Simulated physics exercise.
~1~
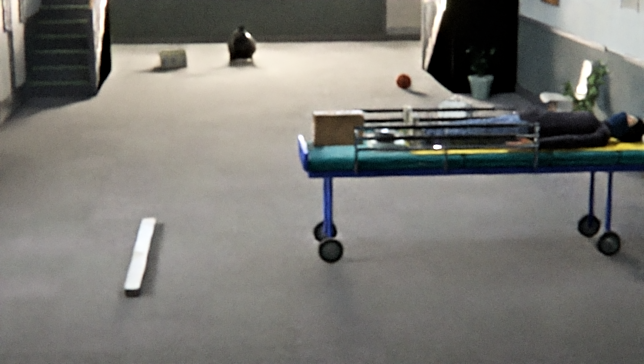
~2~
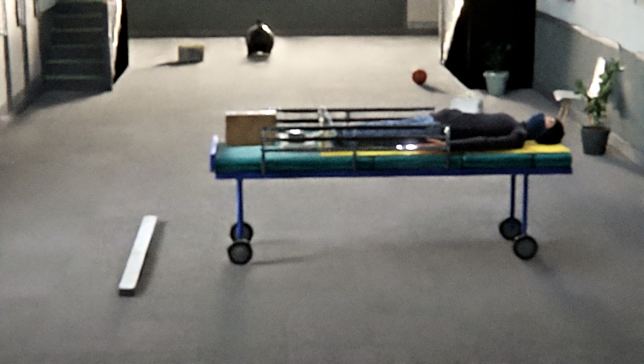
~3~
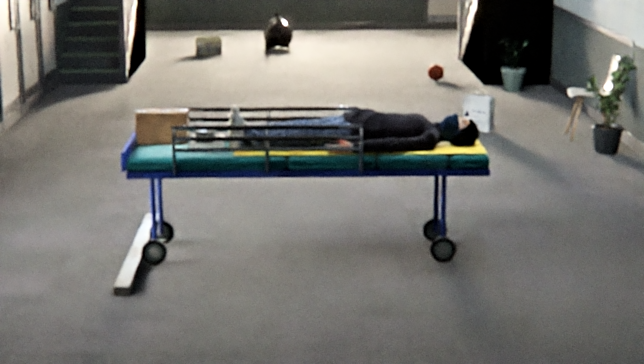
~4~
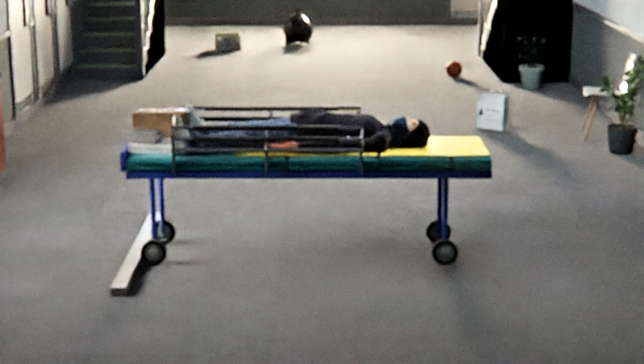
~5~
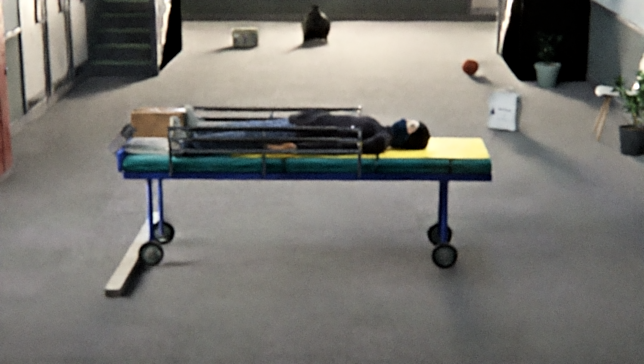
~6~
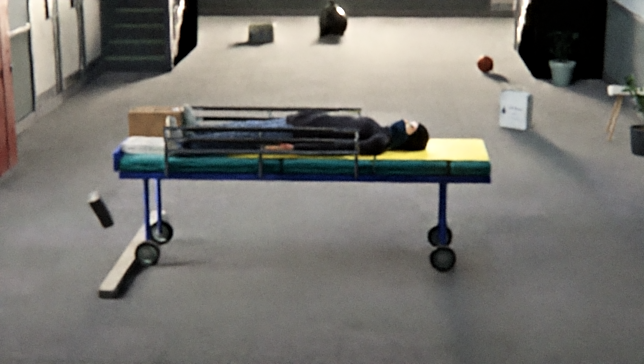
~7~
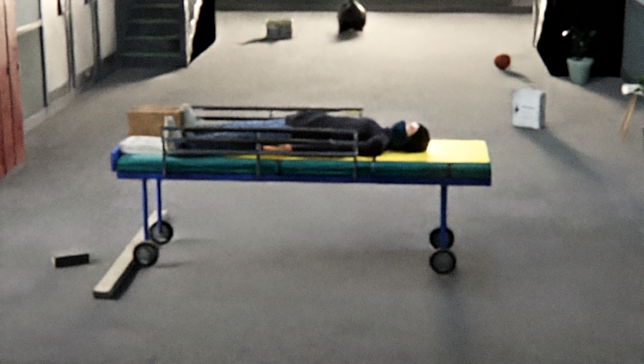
A blue wheeled trolley carrying a person lying flat rolled left until its wheels met a strip on the floor and it stopped; the person slid a little toward the left end, and a small dark box tumbled off onto the floor.
